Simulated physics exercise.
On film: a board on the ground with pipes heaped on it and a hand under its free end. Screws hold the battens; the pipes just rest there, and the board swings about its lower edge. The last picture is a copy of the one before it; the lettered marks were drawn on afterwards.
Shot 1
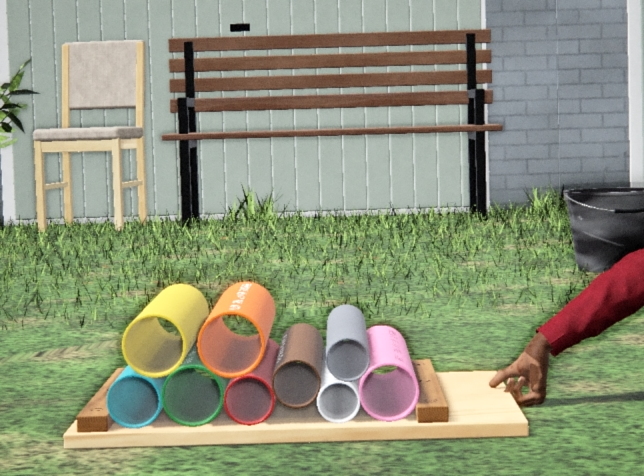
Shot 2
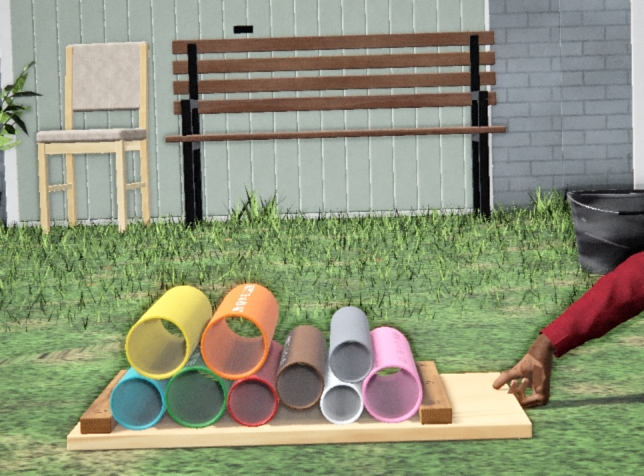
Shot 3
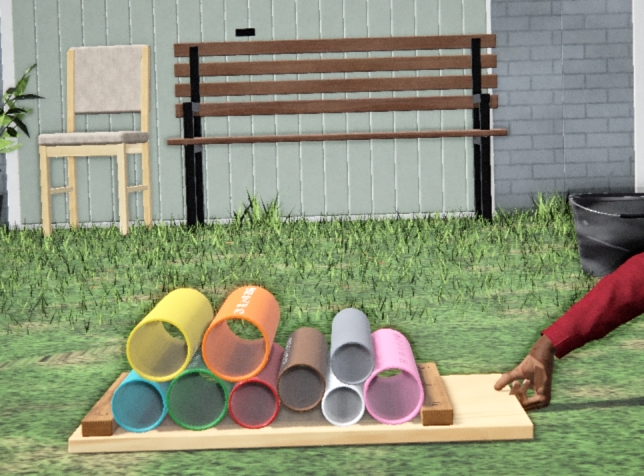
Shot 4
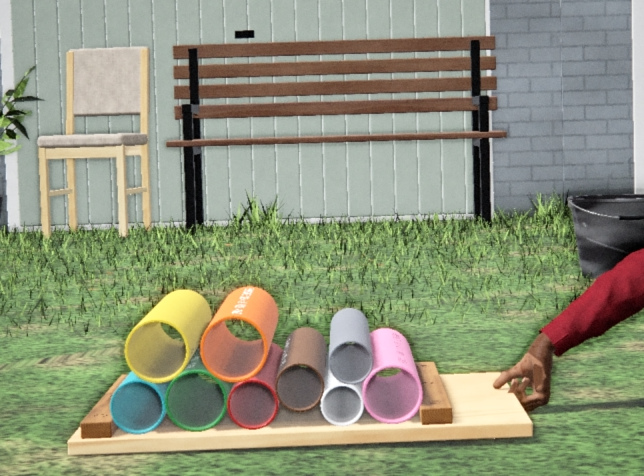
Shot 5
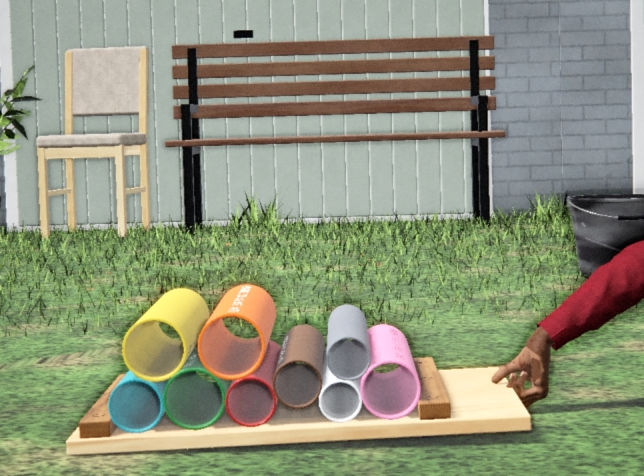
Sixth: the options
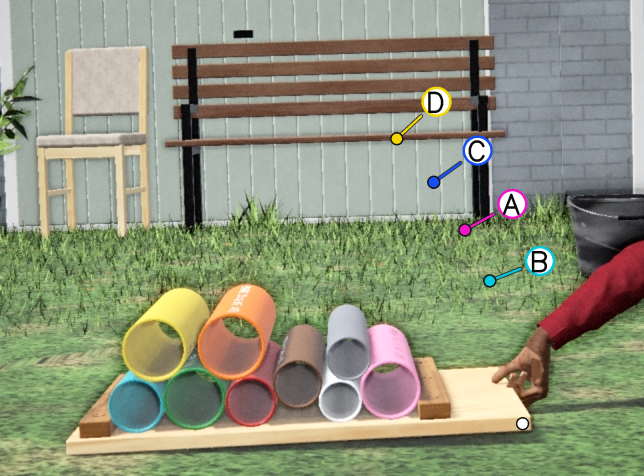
On the grass, a hand holds the end of a board of stacked coloured pipes, barely moving.
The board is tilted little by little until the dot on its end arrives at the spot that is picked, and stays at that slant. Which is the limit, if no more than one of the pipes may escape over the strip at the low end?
Stop at C.
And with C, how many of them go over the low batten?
The count is one.
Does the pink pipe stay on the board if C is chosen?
Yes.
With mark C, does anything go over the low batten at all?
Yes.
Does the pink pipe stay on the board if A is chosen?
The pink pipe: Yes.
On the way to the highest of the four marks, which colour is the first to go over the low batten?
It is the yellow one.
On the marked copy, A at (465, 230); B at (490, 281); C at (434, 182); D at (397, 139); the white dot at (523, 424).
Taking C. A third of the way, board at 19°.
Two thirds of the way, board at 34°.
When it is over, board at 34°, one over the low batten (yellow).
As for the rest, A one over the low batten (yellow); B none over the low batten; D seven over the low batten.
